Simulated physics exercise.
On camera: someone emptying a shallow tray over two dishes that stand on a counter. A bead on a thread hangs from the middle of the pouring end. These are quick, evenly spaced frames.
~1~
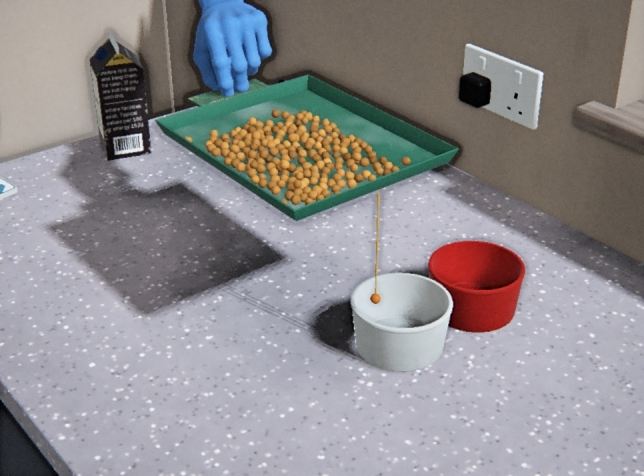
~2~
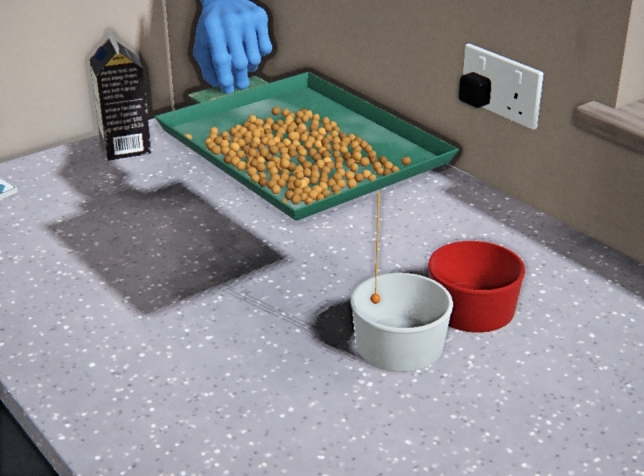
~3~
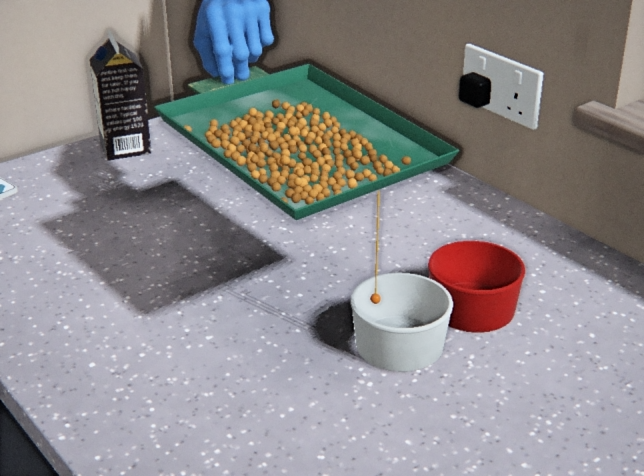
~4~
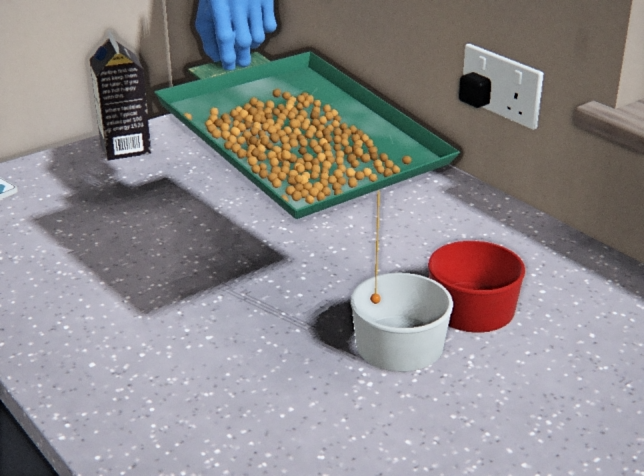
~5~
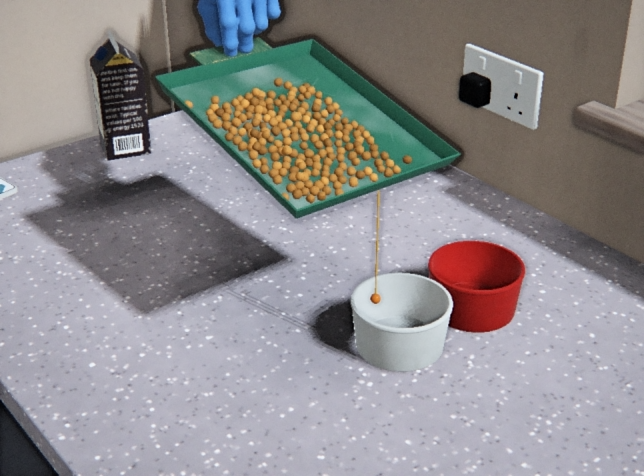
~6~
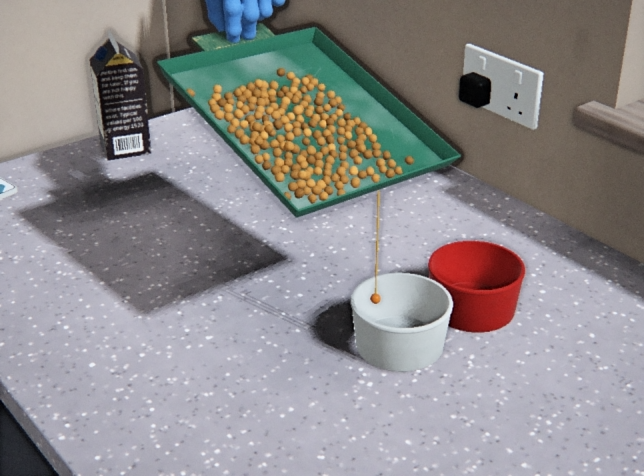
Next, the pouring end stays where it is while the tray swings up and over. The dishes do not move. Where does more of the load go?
Fuller: The left-hand dish.
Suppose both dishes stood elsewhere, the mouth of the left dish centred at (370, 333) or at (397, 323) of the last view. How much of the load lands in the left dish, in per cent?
Near 30 % and 50 %.
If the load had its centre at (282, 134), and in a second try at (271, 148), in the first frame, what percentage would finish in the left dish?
About 30 and 30 per cent.
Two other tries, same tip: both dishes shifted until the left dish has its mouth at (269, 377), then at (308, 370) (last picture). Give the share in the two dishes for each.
The first gives 30 %, the second 50 %.
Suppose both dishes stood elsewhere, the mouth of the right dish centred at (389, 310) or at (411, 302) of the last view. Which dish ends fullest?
First the right-hand dish, then the dish on the right.
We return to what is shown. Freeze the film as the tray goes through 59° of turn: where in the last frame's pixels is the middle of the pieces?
Near (372, 166).
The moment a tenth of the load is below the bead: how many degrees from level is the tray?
Around 75° of tilt.
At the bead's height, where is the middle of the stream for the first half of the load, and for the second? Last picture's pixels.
The first part at (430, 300); the rest at (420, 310).
Just after the last frame, tray tipped steeply; almost all on the tray; just a few in the left dish; about a tenth in the air.
A moment on, tray tipped right over; about a tenth on the tray; roughly a quarter in the left dish; about a tenth in the right dish; roughly half outside both; roughly a quarter in the air.
Further on, tray tipped past a quarter turn; roughly a quarter in the left dish; about a tenth in the right dish; roughly two thirds outside both.
When it is over, tray tipped past a quarter turn; roughly a quarter in the left dish; about a tenth in the right dish; roughly two thirds outside both.
